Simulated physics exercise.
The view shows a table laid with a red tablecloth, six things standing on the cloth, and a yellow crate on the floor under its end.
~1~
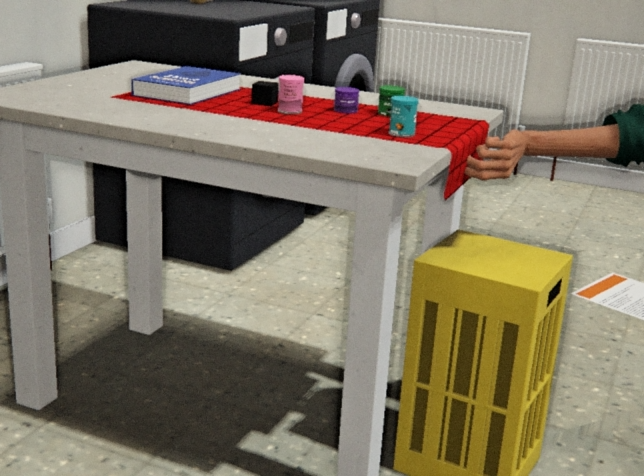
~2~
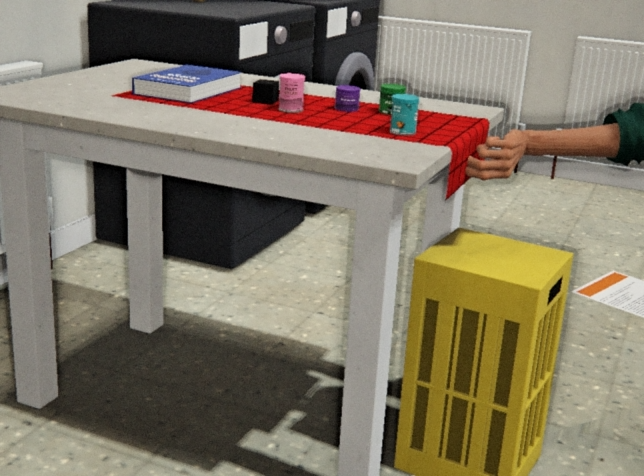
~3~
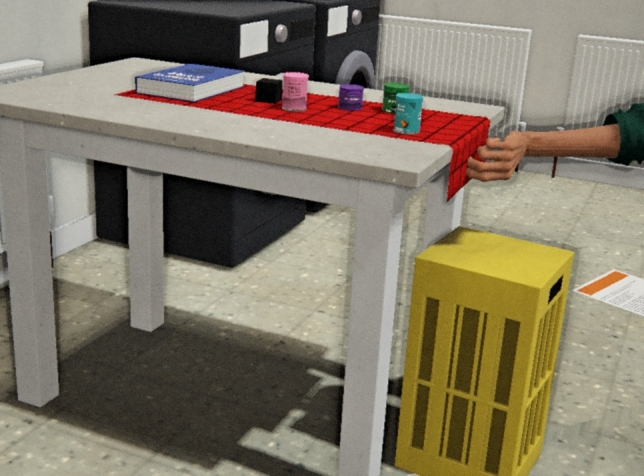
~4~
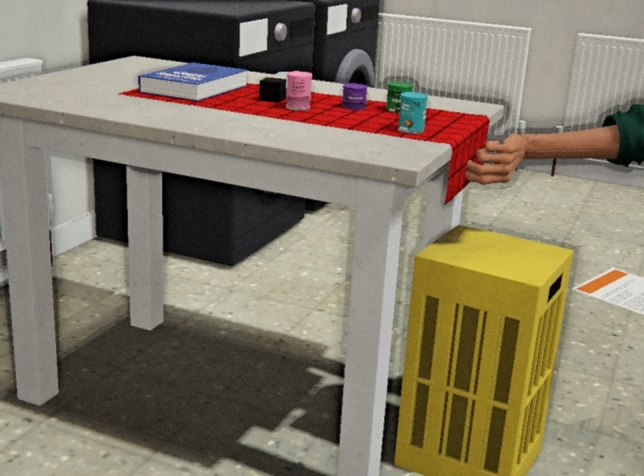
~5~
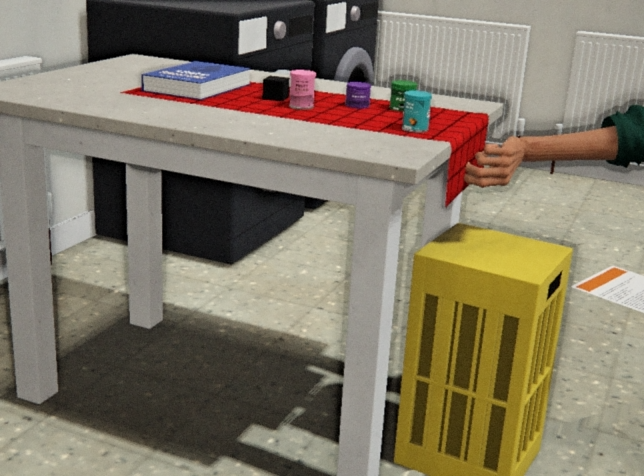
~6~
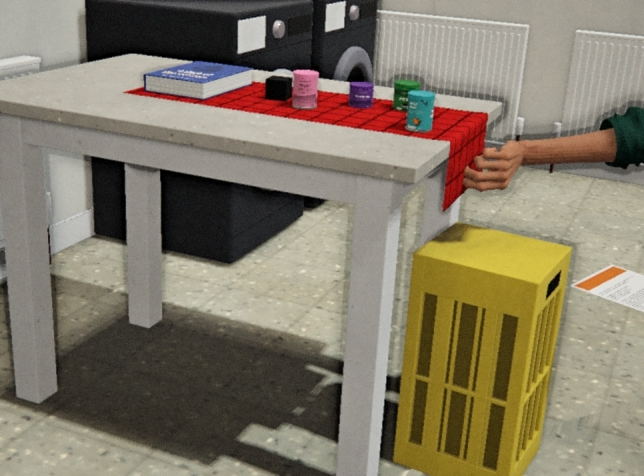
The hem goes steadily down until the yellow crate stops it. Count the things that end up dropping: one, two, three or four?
I expect the number going over to be one.
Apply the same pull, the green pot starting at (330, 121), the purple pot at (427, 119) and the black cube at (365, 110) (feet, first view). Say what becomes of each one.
In the end the green pot is still on top, the purple pot is no longer on top, and the black cube is still on top.
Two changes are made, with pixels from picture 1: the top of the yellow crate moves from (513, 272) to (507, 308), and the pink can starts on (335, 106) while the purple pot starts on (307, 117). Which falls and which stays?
Result: Pink can still there, purple pot still there.
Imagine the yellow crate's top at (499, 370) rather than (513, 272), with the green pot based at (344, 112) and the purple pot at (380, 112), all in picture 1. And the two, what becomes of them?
The green pot ends up off the top and the purple pot ends up off the top.
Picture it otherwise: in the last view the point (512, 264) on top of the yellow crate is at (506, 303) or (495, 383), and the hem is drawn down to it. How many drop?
Over the edge: 2, then 4.
Soon after, hem near (461, 225); all still up.
After that, hem on the crate; turquoise can gone.
In the end, hem on the crate; turquoise can gone. The answer is one.
